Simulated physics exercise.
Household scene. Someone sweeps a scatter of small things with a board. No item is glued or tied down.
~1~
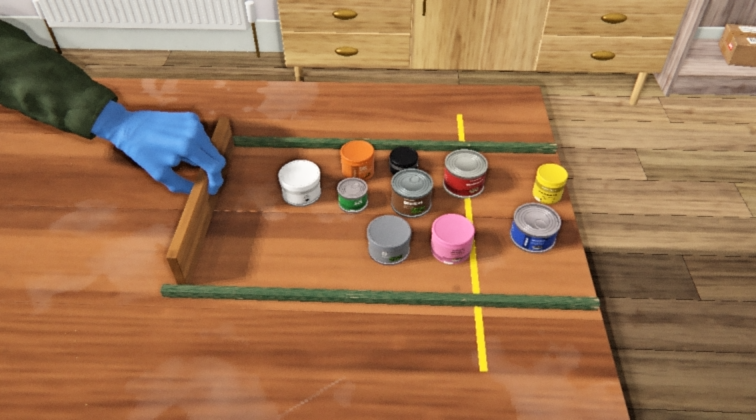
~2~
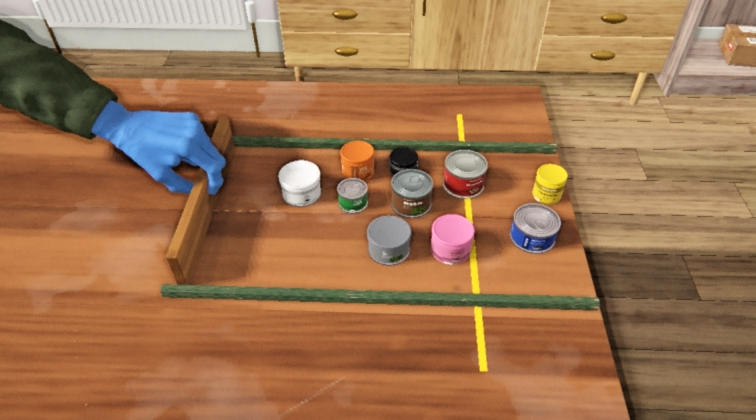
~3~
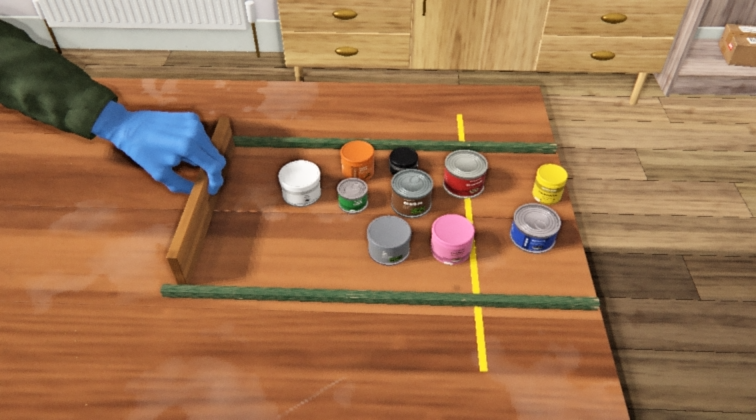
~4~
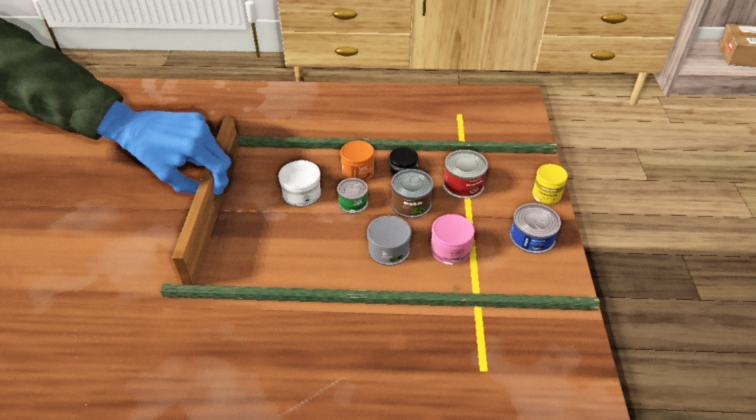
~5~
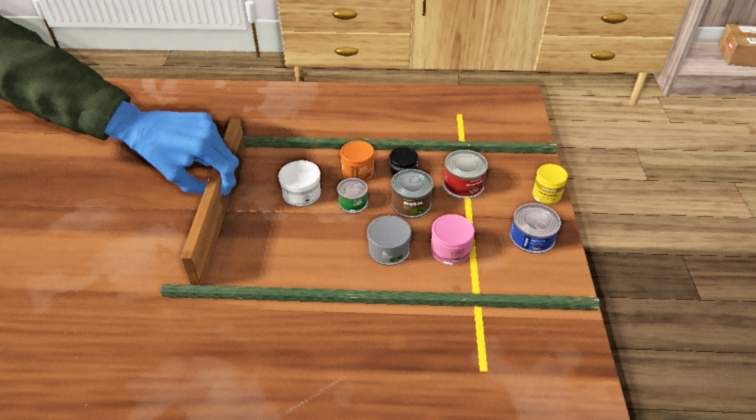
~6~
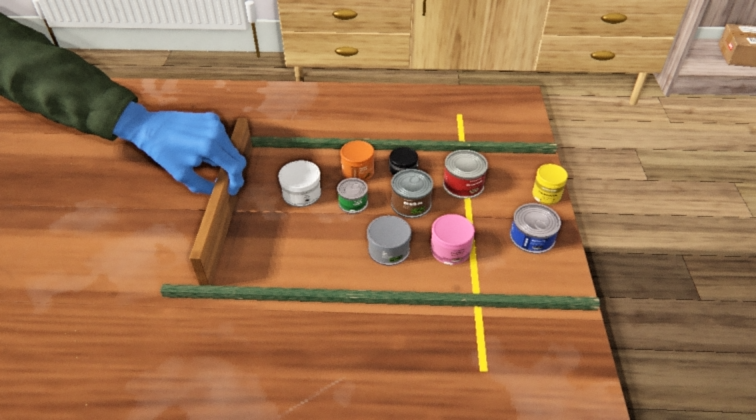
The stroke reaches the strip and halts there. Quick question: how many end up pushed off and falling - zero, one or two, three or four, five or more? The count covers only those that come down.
Okay, so the number that tips off the end comes to zero, I'd say.
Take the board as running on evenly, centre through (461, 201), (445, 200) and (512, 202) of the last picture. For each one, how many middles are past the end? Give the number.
First 0, then 0, then 2.
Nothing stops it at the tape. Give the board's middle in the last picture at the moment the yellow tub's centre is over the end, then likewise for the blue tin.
I reckon its middle sits around (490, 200) and then around (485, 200).
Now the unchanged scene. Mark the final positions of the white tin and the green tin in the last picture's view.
Listed as asked: First (488, 191), and then (485, 217).
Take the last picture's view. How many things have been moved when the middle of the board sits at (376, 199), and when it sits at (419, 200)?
At the first spot the count is 6, and at the second it is 8.
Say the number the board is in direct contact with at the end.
The number is 4.
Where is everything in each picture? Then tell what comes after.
The first picture shows yellow tub (550, 185); blue tin (535, 228); red tin (465, 174); board (205, 194); tape (469, 217).
The second picture shows blue tin (535, 228); board (205, 194).
The third picture shows red tin (465, 174); black tub (404, 163).
The fourth picture shows yellow tub (550, 185); pink tub (452, 239).
The fifth picture shows blue tin (535, 228); grey pot (389, 240).
The sixth picture shows yellow tub (550, 185); blue tin (535, 228); red tin (465, 174); board (226, 195); tape (469, 217).
Soon after, none off yet; yellow tub at rest near (550, 185); blue tin at rest near (535, 228); red tin at rest near (465, 174).
At rest, the number that fall off is zero.
